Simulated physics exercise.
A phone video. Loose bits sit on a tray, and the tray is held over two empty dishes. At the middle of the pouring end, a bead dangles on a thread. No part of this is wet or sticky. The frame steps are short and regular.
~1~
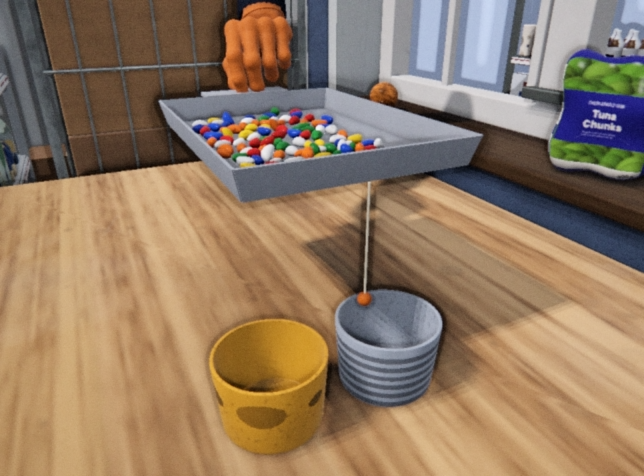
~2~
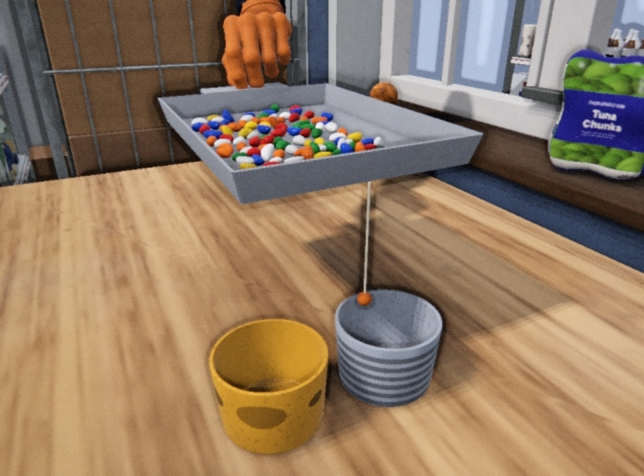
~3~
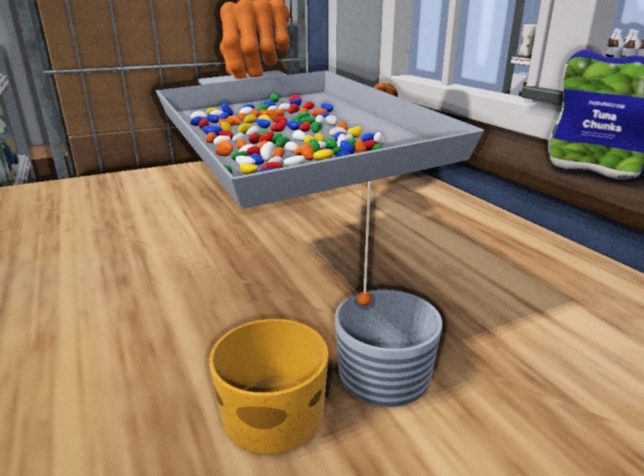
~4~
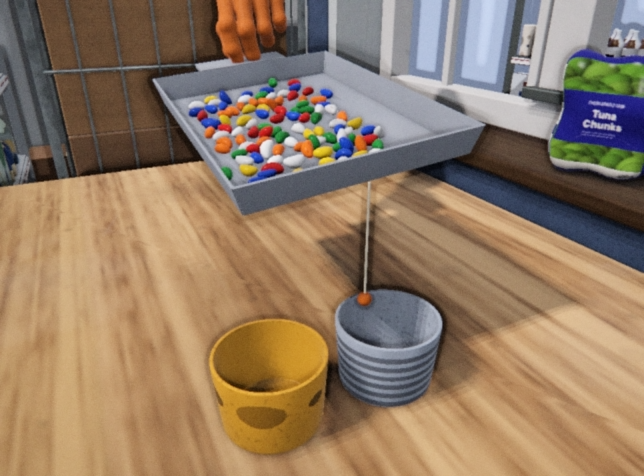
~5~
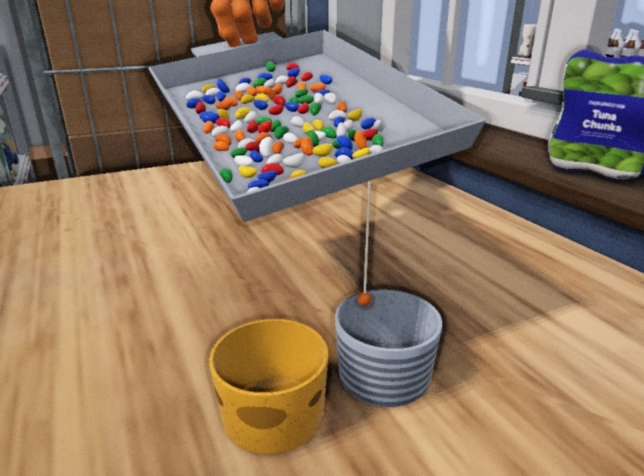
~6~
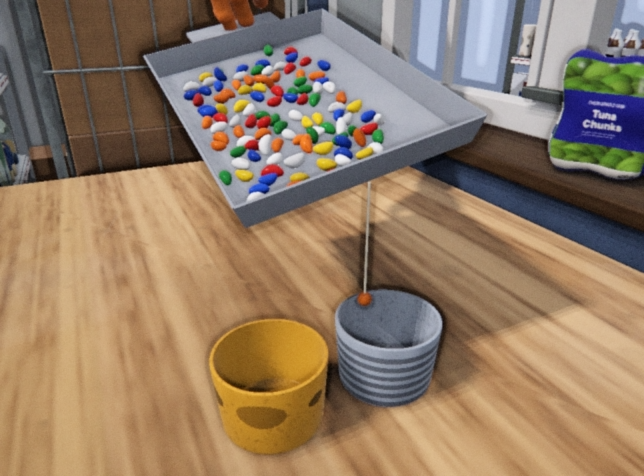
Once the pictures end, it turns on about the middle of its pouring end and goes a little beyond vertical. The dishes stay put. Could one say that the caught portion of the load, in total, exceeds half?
Yes, it exceeds half.
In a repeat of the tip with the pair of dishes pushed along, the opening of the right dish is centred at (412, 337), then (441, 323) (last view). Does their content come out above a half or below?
Well, the minor share the first time and the minor share the second time.
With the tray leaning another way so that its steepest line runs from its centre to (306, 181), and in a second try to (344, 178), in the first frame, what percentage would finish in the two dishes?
Case one near 60 %; case two near 20 %.
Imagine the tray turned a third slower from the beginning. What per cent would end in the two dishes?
That works out at about 90 percent.
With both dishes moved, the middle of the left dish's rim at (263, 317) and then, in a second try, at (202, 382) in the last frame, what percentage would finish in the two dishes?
Roughly 50% on the first try and 40% on the second.
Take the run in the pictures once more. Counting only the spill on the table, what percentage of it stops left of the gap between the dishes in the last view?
I reckon around 80 per cent.
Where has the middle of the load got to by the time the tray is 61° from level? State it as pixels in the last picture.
Somewhere near pixel (261, 132).
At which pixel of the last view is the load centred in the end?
About (268, 401).
Just after the last frame, tray tipped steeply; every one on the tray.
A moment on, tray tipped right over; almost all on the tray; just a few in the left dish; just a few in the air.
Further on, tray tipped past a quarter turn; the larger part in the left dish; roughly a quarter outside both.
When it is over, tray tipped past a quarter turn; the larger part in the left dish; not one in the right dish; roughly a quarter outside both.
